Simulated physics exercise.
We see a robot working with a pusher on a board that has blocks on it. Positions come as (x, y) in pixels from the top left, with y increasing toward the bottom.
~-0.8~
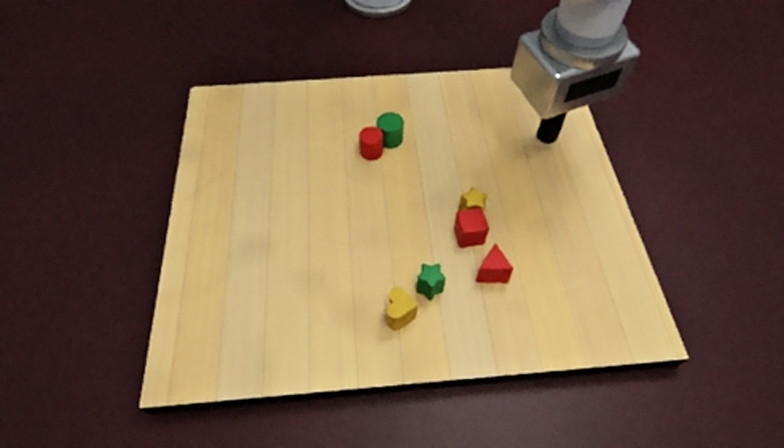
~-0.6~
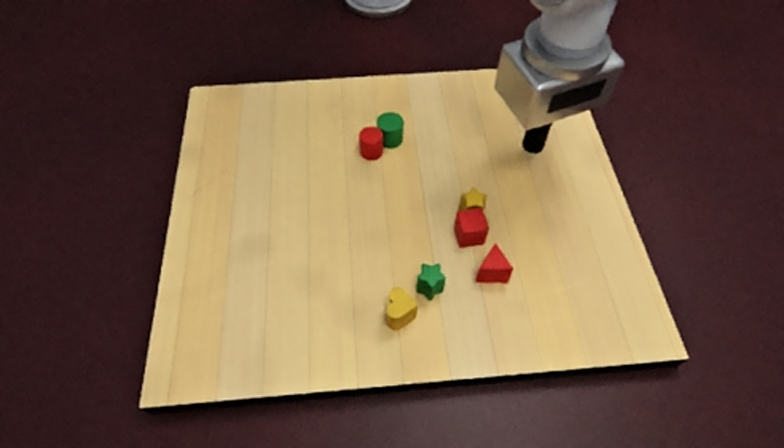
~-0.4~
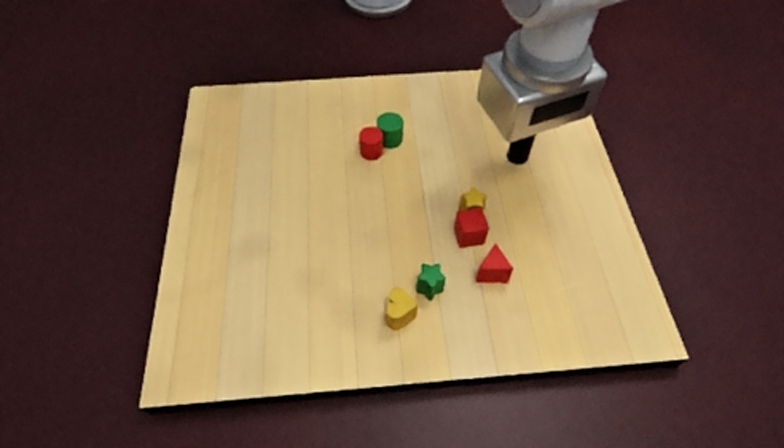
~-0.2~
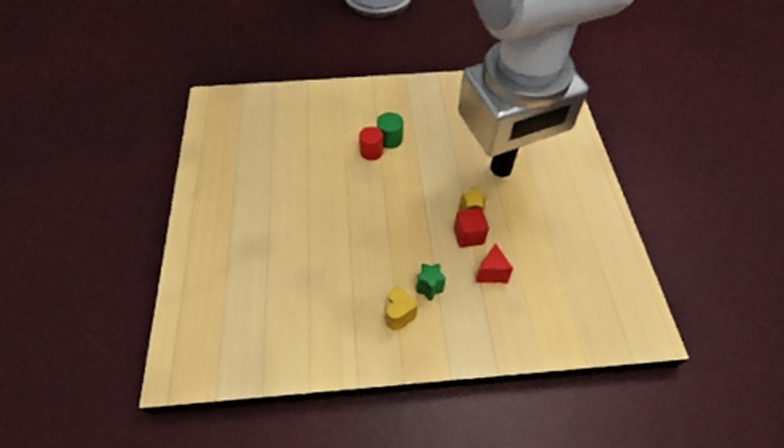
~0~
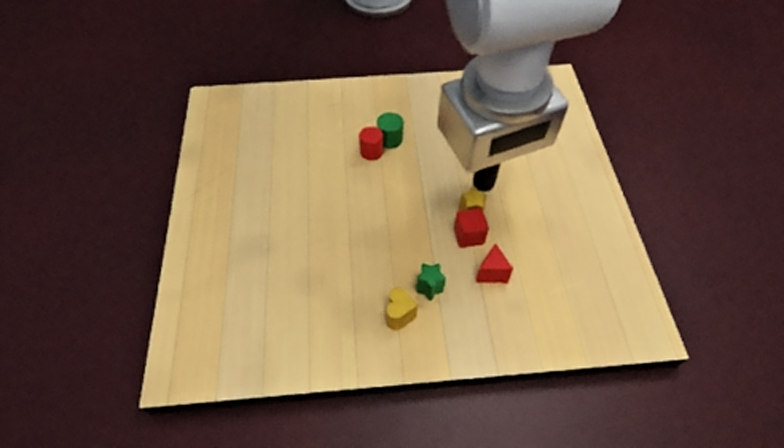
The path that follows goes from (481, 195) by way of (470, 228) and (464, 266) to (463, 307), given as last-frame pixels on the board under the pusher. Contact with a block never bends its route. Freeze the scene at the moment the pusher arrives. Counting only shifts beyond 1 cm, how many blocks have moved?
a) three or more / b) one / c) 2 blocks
I choose a.
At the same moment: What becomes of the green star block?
By the last moment, the green star block will have left its place.
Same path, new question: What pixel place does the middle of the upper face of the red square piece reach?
Roughly at (442, 335).
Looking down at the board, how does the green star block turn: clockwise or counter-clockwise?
From overhead, clockwise.
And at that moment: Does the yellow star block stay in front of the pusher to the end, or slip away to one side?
The pusher will still be pushing it.
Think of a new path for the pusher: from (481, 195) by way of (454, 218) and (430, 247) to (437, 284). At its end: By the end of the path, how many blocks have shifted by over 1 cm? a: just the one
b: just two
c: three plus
Correct choice: C.
What follows on the original path. One third of the way, pusher (473, 218); red square piece (462, 251); yellow star block (464, 229).
Two thirds of the way, pusher (466, 256); green star block (427, 278), turned 30° clockwise; red square piece (454, 293); yellow star block (456, 269).
At the end, pusher (465, 298); green star block (423, 283), turned 55° clockwise; red square piece (442, 335), turned 20° clockwise; yellow star block (449, 309); red triangular block not moved.
